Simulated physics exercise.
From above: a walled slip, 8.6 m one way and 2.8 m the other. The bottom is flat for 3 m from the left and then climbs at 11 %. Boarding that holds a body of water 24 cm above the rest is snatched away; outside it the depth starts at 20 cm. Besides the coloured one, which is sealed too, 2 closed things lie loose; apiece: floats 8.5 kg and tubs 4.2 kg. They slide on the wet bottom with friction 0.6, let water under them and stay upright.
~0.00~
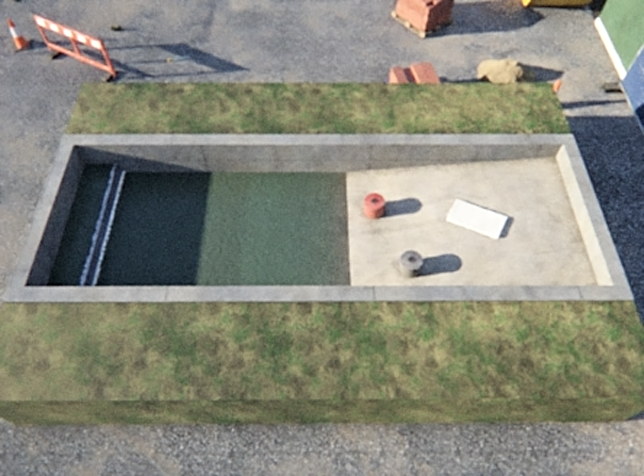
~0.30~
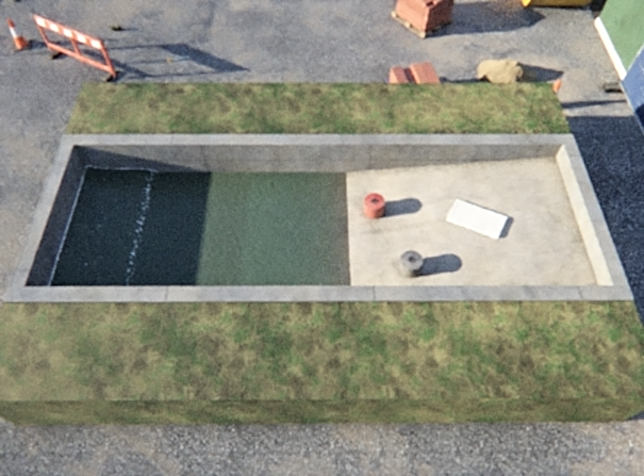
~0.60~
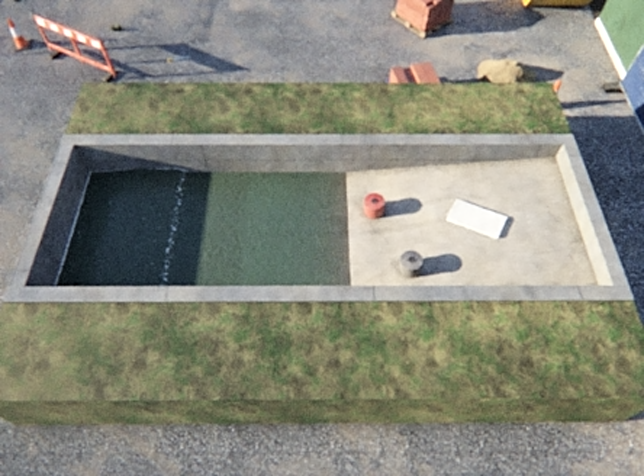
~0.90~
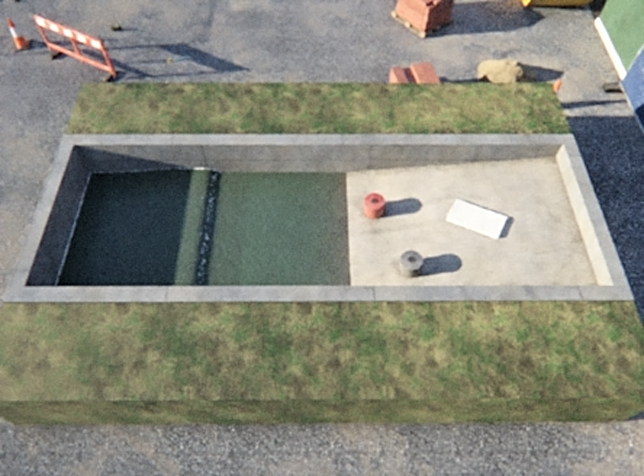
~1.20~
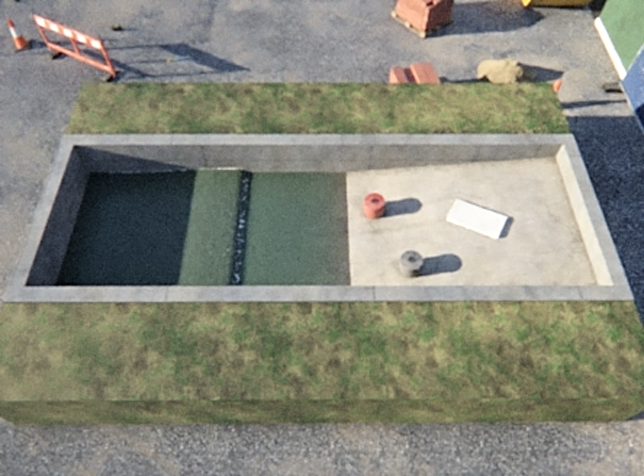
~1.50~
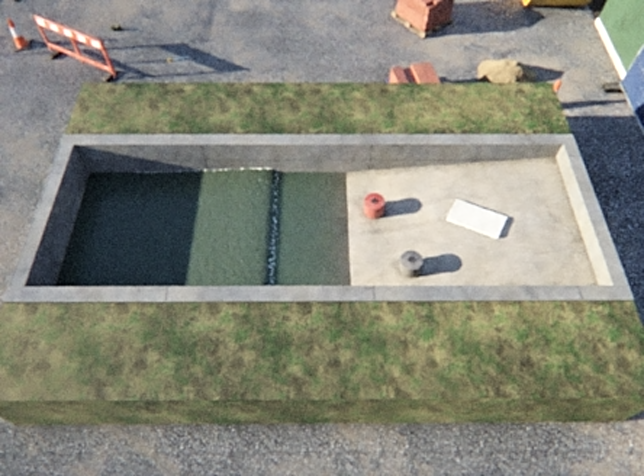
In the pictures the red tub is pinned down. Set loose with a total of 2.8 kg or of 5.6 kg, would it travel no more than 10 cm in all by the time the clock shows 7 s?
For it, neither load is enough.
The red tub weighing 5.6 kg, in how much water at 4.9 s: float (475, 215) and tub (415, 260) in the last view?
Roughly 0 and 3 cm.
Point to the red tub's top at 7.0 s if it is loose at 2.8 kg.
Around (281, 202).
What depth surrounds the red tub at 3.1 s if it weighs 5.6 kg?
About 4 cm.
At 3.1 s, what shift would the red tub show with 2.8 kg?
Roughly 50 cm.
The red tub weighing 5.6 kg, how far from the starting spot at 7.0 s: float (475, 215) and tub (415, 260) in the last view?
In turn: 0 cm, 10 cm.
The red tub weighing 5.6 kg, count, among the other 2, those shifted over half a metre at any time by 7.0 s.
0 of them.
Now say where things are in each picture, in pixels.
The red tub at (376, 201) rests on the ground; 13.3 m2 under water; 0 of 3 have shifted, in the first picture.
The red tub at (376, 201), on the bottom; 13.3 m2 under water; 0 of 3 have shifted, in the second picture.
The red tub at (376, 201), on the bottom; water covers 13.3 m2; 0 of 3 have shifted, in the third picture.
The red tub at (376, 201) rests on the ground; water covers 13.3 m2; 0 of 3 have shifted, in the fourth picture.
The red tub at (376, 201), on the bottom; water covers 13.3 m2; 0 of 3 have shifted, in the fifth picture.
The red tub at (376, 201) rests on the ground; 13.3 m2 under water; 0 of 3 have shifted, in the sixth picture.
After 2.1 s the red tub would be 0 cm from its start with 2.8 kg and 0 cm from its start with 5.6 kg; 0 cm of water round it then.
After 3.1 s the red tub would be 47 cm from its start with 2.8 kg and 25 cm from its start with 5.6 kg; 4 cm of water round it then.
After 4.9 s the red tub would be 30 cm from its start with 2.8 kg and 22 cm from its start with 5.6 kg; 4 cm of water round it then.
After 7.0 s the red tub would be 165 cm from its start with 2.8 kg and 15 cm from its start with 5.6 kg; 1 cm of water round it then.
